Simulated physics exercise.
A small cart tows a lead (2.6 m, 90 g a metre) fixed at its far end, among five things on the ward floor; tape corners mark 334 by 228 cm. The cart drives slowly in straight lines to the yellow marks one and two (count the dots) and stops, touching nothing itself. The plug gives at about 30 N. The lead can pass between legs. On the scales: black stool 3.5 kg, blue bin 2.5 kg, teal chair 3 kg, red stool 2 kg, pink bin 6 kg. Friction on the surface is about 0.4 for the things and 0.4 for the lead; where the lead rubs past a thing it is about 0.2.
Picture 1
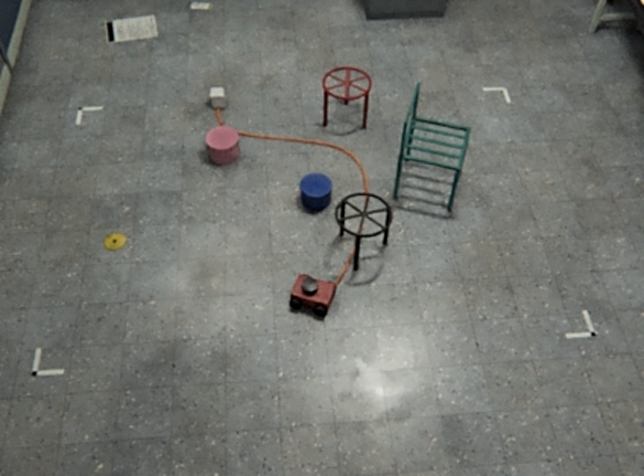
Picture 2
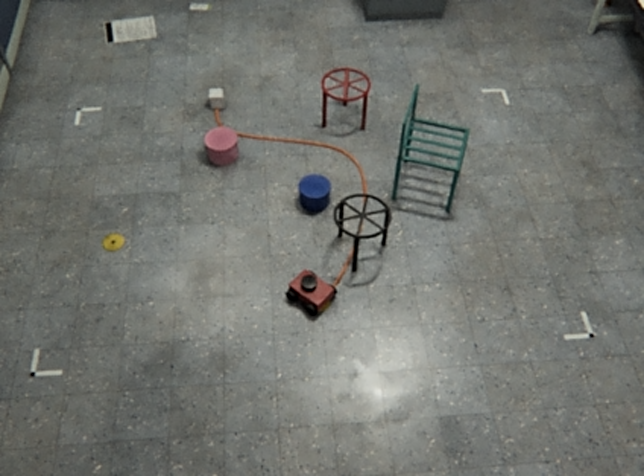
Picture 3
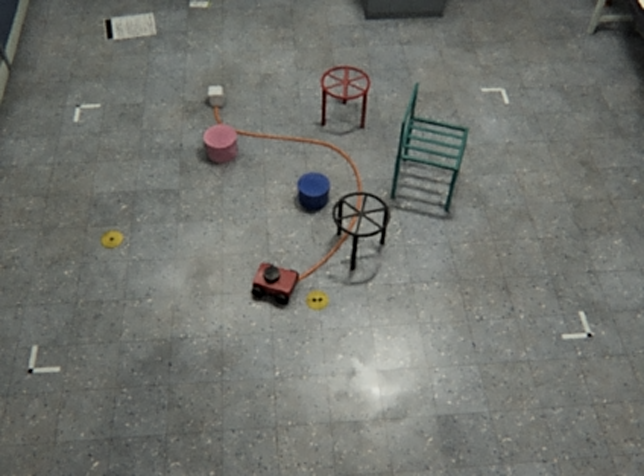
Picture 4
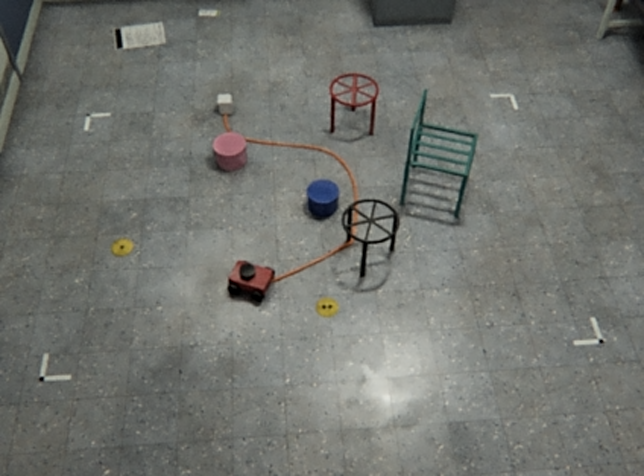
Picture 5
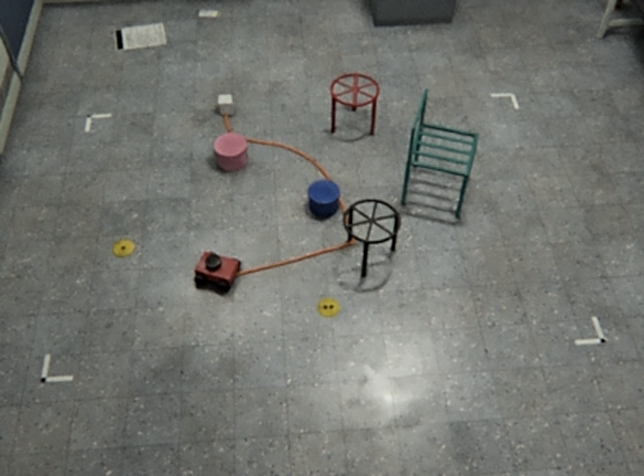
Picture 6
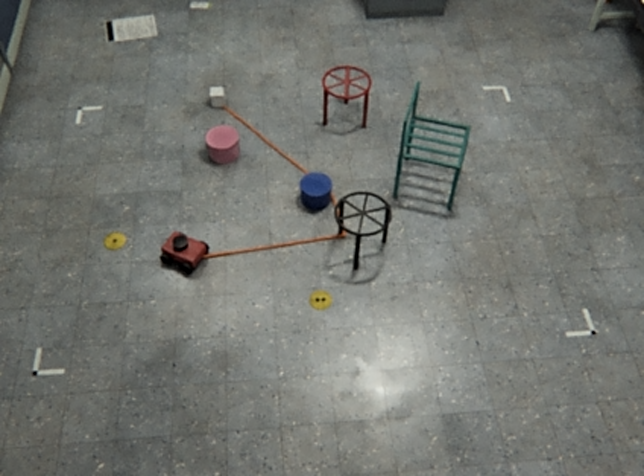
Small red cart rolling left across a grey tiled floor, pulling an orange lead taut around a black stool and blue bin.
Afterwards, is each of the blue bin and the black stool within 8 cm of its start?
The blue bin gets shifted, the black stool moves.
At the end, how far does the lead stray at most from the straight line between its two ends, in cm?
About 30 cm.
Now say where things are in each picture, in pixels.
Shows, blue bin (316, 185); black stool (364, 213); marks (115, 242) (320, 301); lead runs through (222, 124) (288, 139) (354, 158); cart (321, 300), in the first picture.
Shows, lead runs through (220, 125) (353, 159); cart (318, 300), in the second picture.
Shows, lead runs through (220, 123) (349, 160) (316, 267); cart (283, 288), in the third picture.
Shows, lead runs through (229, 130) (350, 174) (297, 270); cart (259, 286), in the fourth picture.
Shows, lead runs through (230, 131) (267, 267); cart (226, 276), in the fifth picture.
Shows, blue bin (316, 184); black stool (363, 212); lead runs through (239, 118) (286, 156) (316, 240) (234, 252); cart (192, 258), in the sixth picture.
Next, cart at (122, 239), 11 N at the fixed end; black stool 28 cm off its start, blue bin 14 cm off its start.
Then, cart at (185, 260), lead slack at the fixed end; black stool 29 cm off its start, blue bin 14 cm off its start.
After that, cart at (257, 281), lead slack at the fixed end; black stool 29 cm off its start at (324, 194), blue bin 14 cm off its start at (295, 188).
Later, cart at (320, 299), lead slack at the fixed end; black stool 29 cm off its start, blue bin 14 cm off its start.
At the end, cart at (320, 299), lead slack at the fixed end; black stool 29 cm off its start at (324, 194), blue bin 14 cm off its start at (295, 188).
